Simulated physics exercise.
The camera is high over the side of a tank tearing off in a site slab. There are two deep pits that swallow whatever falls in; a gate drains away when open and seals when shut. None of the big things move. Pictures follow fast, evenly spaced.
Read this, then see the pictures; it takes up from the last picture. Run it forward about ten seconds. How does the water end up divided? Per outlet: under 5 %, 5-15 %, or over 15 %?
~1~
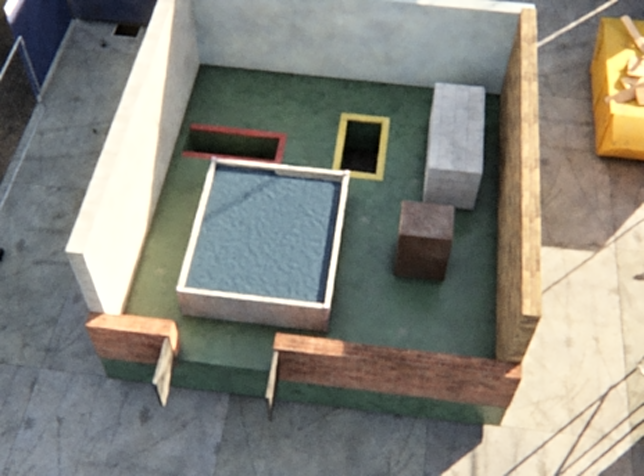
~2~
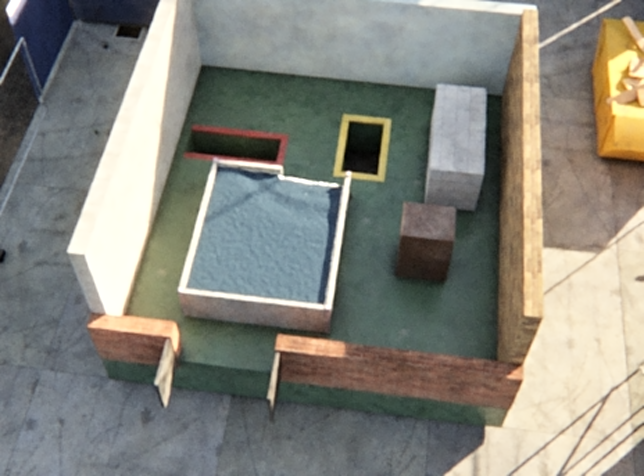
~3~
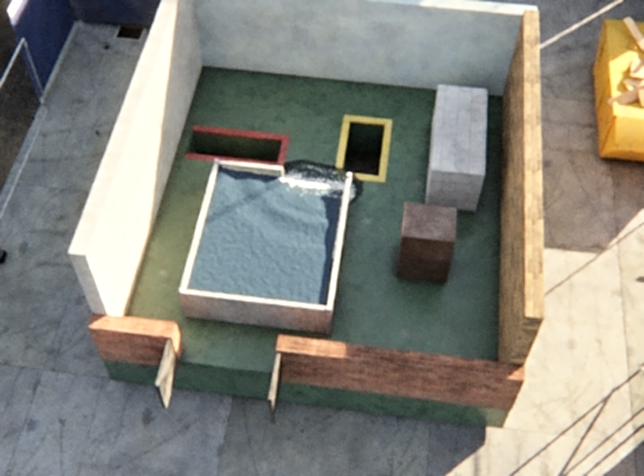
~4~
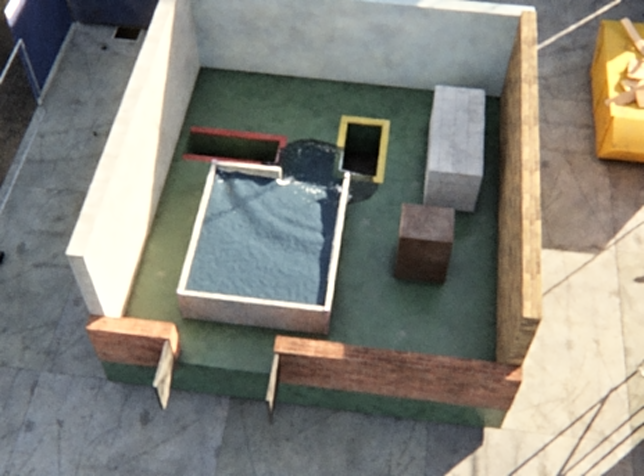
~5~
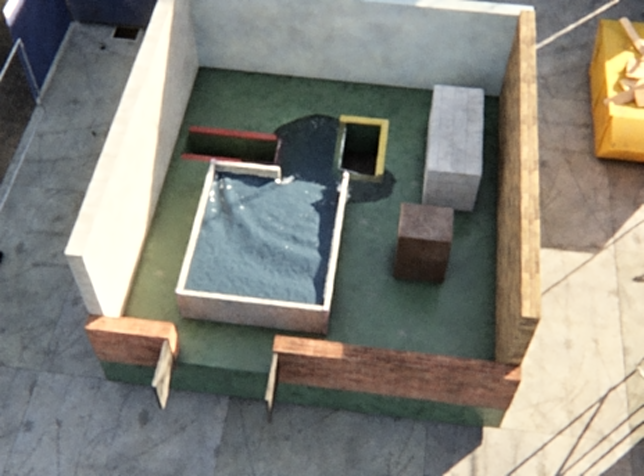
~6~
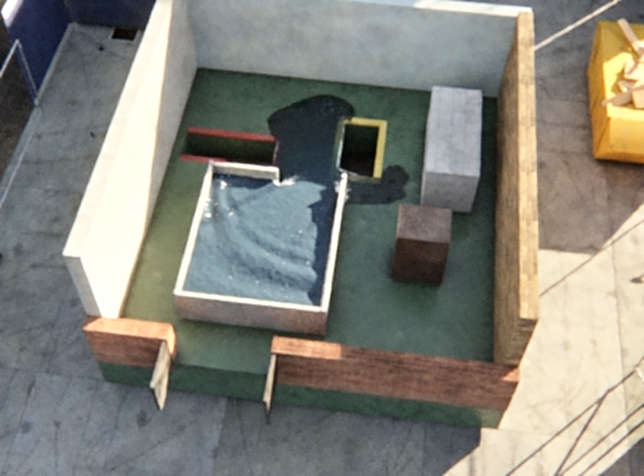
Outlets: Gate - under 5 %; yellow pit - over 15 %; red pit - over 15 %.
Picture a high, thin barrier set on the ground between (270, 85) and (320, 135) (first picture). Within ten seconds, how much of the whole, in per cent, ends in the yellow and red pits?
Percent shares - yellow: 45; red: 12.
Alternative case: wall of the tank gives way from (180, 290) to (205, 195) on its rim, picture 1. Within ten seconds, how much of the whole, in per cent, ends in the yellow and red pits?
Near enough: Yellow 2 percent, red 35 percent.
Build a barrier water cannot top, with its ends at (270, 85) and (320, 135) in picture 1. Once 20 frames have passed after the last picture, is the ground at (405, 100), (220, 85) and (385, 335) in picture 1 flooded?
In the order you listed them: Soaked, soaked, unsoaked.
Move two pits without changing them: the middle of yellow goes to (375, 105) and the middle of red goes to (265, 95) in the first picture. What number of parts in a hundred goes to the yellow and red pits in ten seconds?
Per cent by pit - yellow: 35 / red: 25.
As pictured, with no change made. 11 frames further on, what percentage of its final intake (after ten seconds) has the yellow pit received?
Around 35 in a hundred.
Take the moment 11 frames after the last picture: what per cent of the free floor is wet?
Some 30 in a hundred.
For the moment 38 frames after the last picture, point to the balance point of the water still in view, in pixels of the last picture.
Somewhere near (298, 197).
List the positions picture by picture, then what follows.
In the first frame, the open tank at (267, 232) is whole and still.
In the second frame, the front is at a hidden place, out from the gap on the open tank's far side.
In the third frame, water pours out on the open tank's far side and has run to (290, 166).
In the fourth frame, the front is at (309, 143), out from the gap on the open tank's far side.
In the fifth frame, water pours out on the open tank's far side and has run to (316, 119).
In the sixth frame, water pours out on the open tank's far side and has run to (337, 101).
A moment on, water covers 20 % of the floor; the gate 0 %, the yellow pit 7 %, the red pit 1 %.
Next, water covers 30 % of the floor; the gate 0 %, the yellow pit 13 %, the red pit 2 %.
Then, water covers 40 % of the floor; the gate 0 %, the yellow pit 20 %, the red pit 4 %.
Later, water covers 50 % of the floor; the gate 0 %, the yellow pit 30 %, the red pit 10 %.
In the end, water covers 75 % of the floor; the gate 0 %, the yellow pit 38 %, the red pit 18 %.
